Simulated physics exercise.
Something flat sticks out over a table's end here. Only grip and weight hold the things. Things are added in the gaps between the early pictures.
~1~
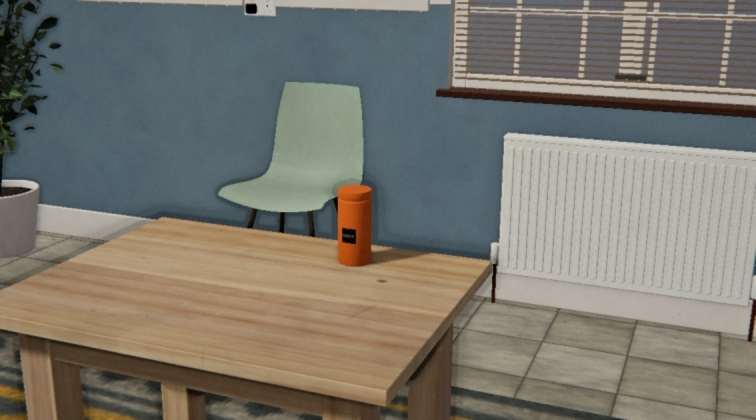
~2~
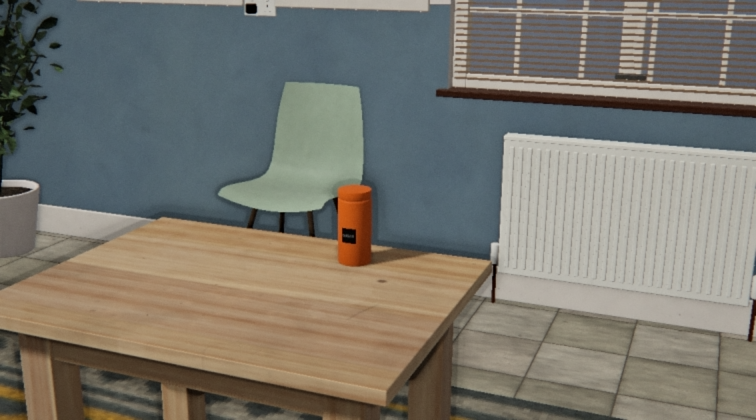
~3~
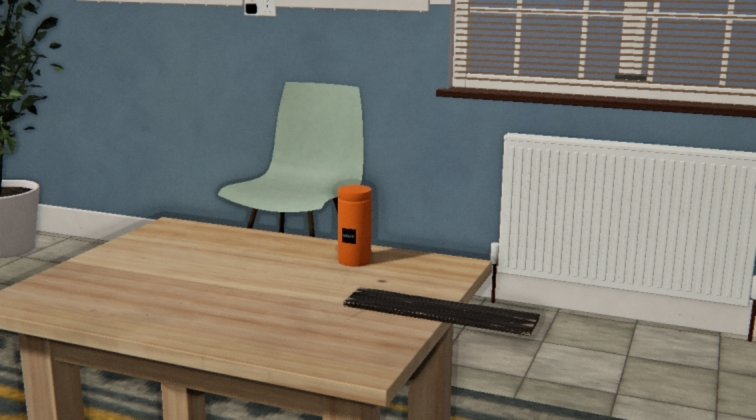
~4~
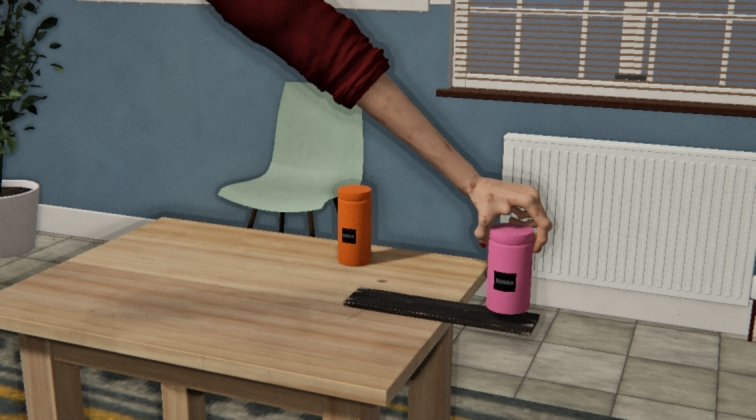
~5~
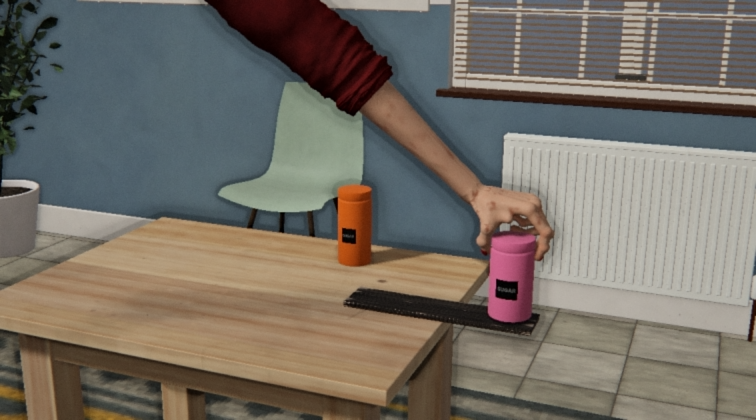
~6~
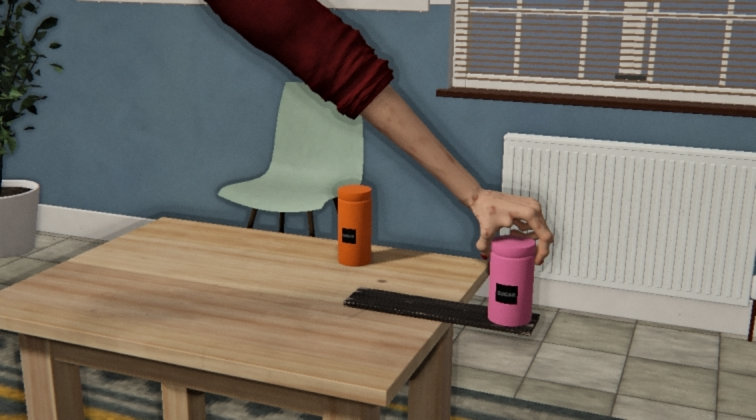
A dark, flat strip appeared over the right end of a wooden table holding an orange jar, then a hand in a red sleeve lowered a pink jar slightly onto the strip's overhanging part.
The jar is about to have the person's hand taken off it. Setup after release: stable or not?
It drops off the end.
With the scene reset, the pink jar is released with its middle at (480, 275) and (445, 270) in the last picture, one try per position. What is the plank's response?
In the first case it tips off the edge; in the second case it stays on the table.
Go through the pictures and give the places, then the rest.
In the first picture, the last thing is not in view yet; orange jar (355, 226).
In the second picture, the last thing is not in view yet; orange jar (355, 226).
In the third picture, the last thing is not in view yet; orange jar (355, 226).
The fourth picture shows on its way; pink jar (510, 268); orange jar (355, 226).
The fifth picture shows on its way; pink jar (512, 276); orange jar (355, 226).
The sixth picture shows in place under the hand; pink jar (512, 280); orange jar (355, 226).
Then, 0.40 s past the last view, pink jar now down on the floor or falling; black plank on its side.
Then, 0.50 s past the last view, black plank now down on the floor or falling.
Then, 0.70 s past the last view, things are still on the move.
Finally, down on the floor or falling, pink jar and black plank; orange jar still in place. The plank tips off the edge.
